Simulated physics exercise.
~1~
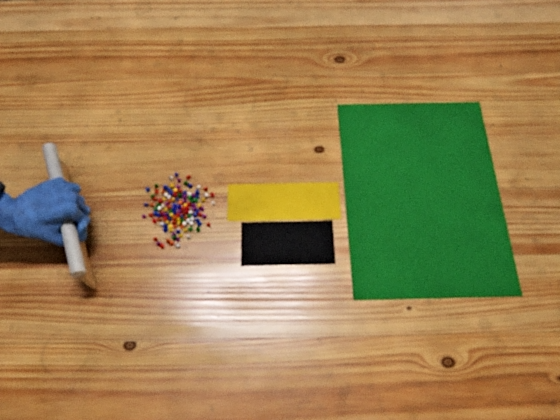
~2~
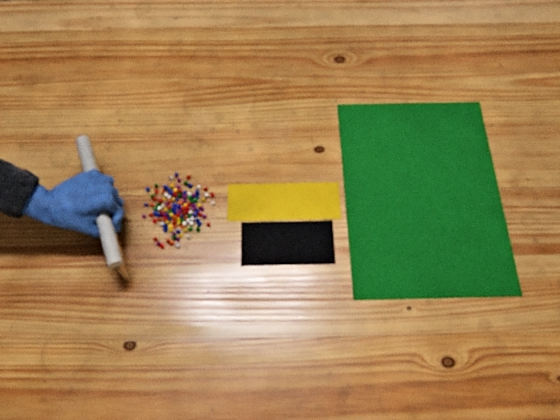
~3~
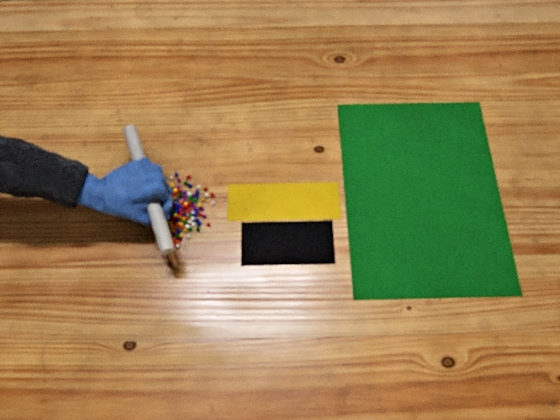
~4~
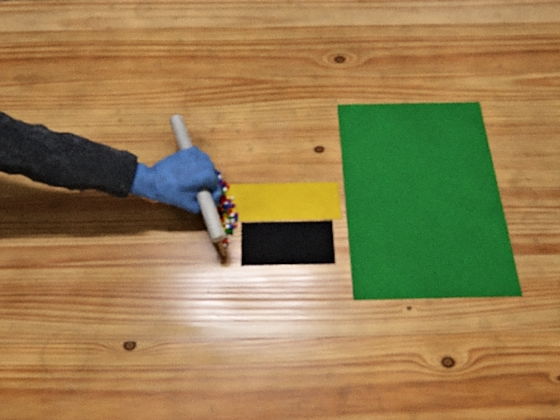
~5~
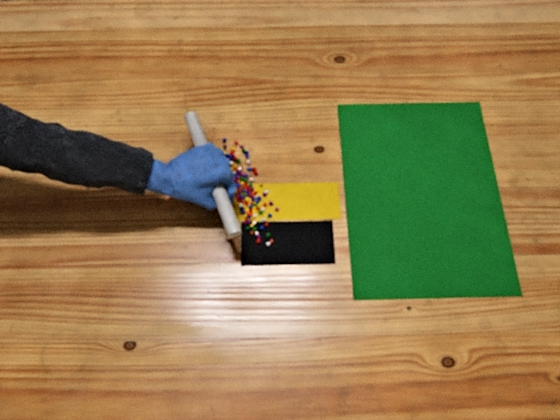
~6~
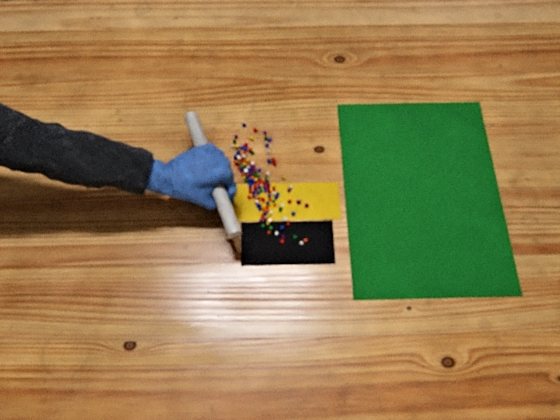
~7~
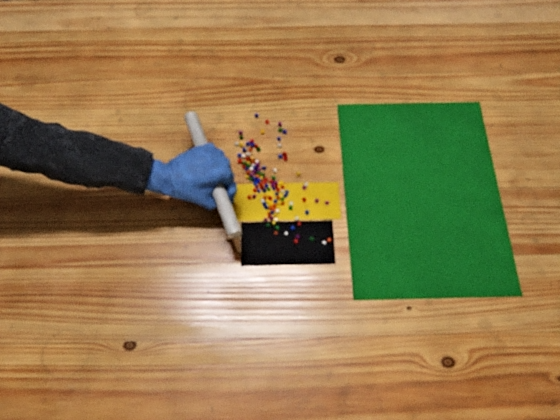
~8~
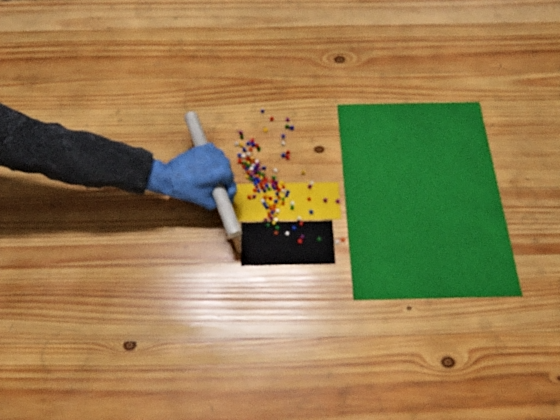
A blue-gloved hand in a dark sleeve grips a pale, slanted bar at the left of a wooden tabletop, seen from above. Just right of it lies a round cluster of multicoloured beads, followed by a yellow mat above a smaller black one, and a large green sheet at right. The hand slides the bar rightward into the beads and pushes them to the mats' edge. There the bar halts, while the beads roll onward and fan out. They come to rest scattered over the yellow mat and bare wood above, with a few on black and none on green.
